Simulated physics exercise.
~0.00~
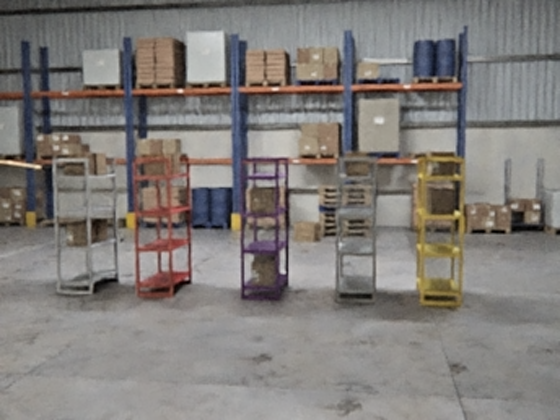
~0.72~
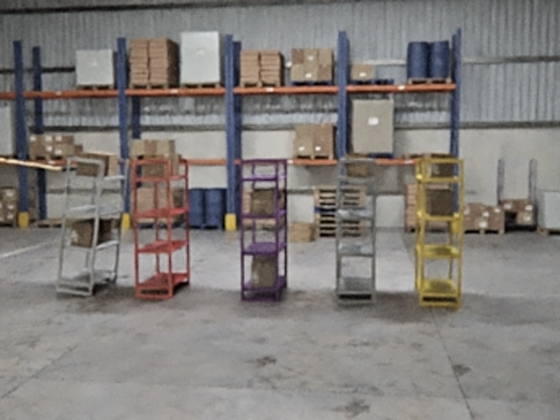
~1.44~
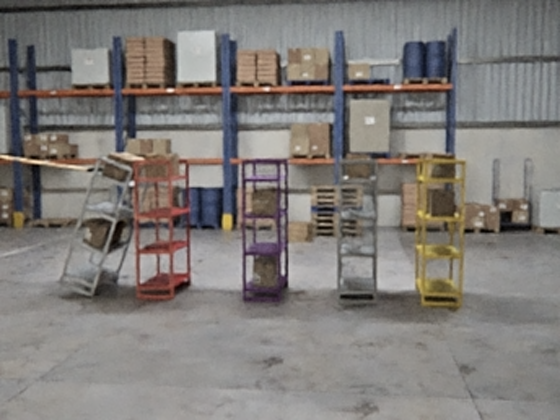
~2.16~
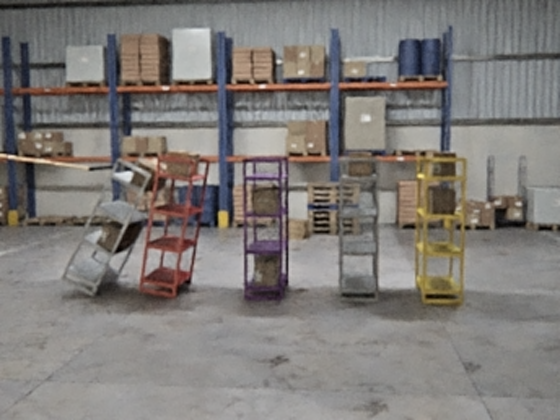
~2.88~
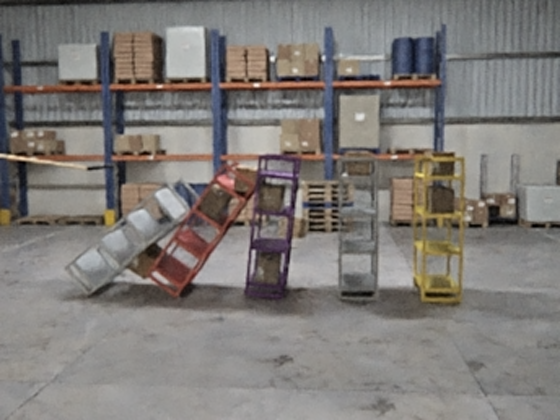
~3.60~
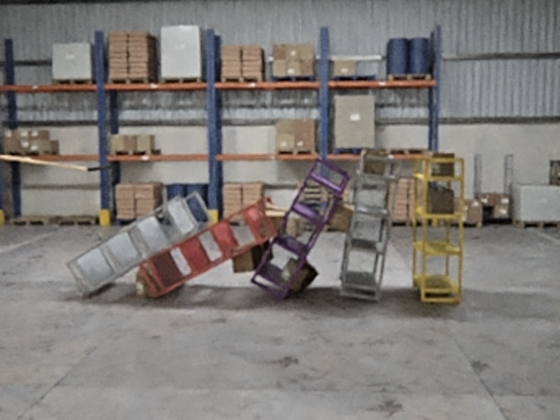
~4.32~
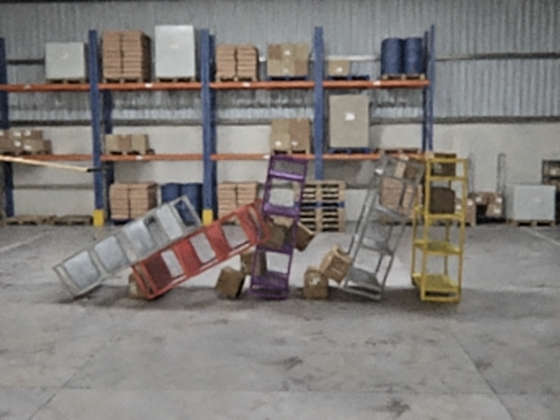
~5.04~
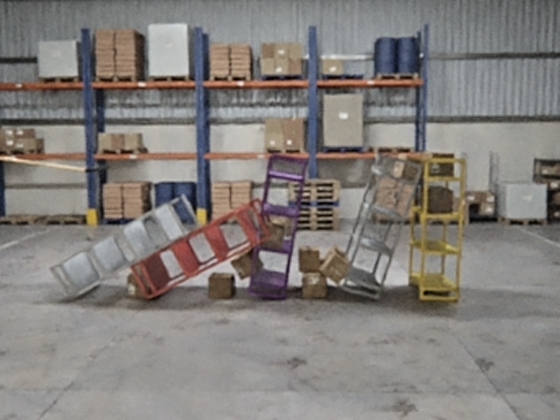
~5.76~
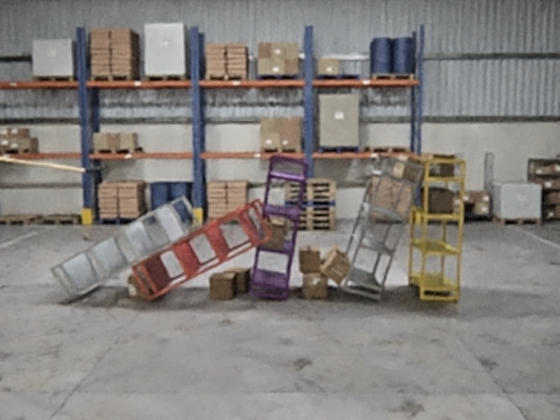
Warehouse with five shelving racks toppling from the left, spilling cartons, the last yellow one staying upright beside a leaning grey rack.
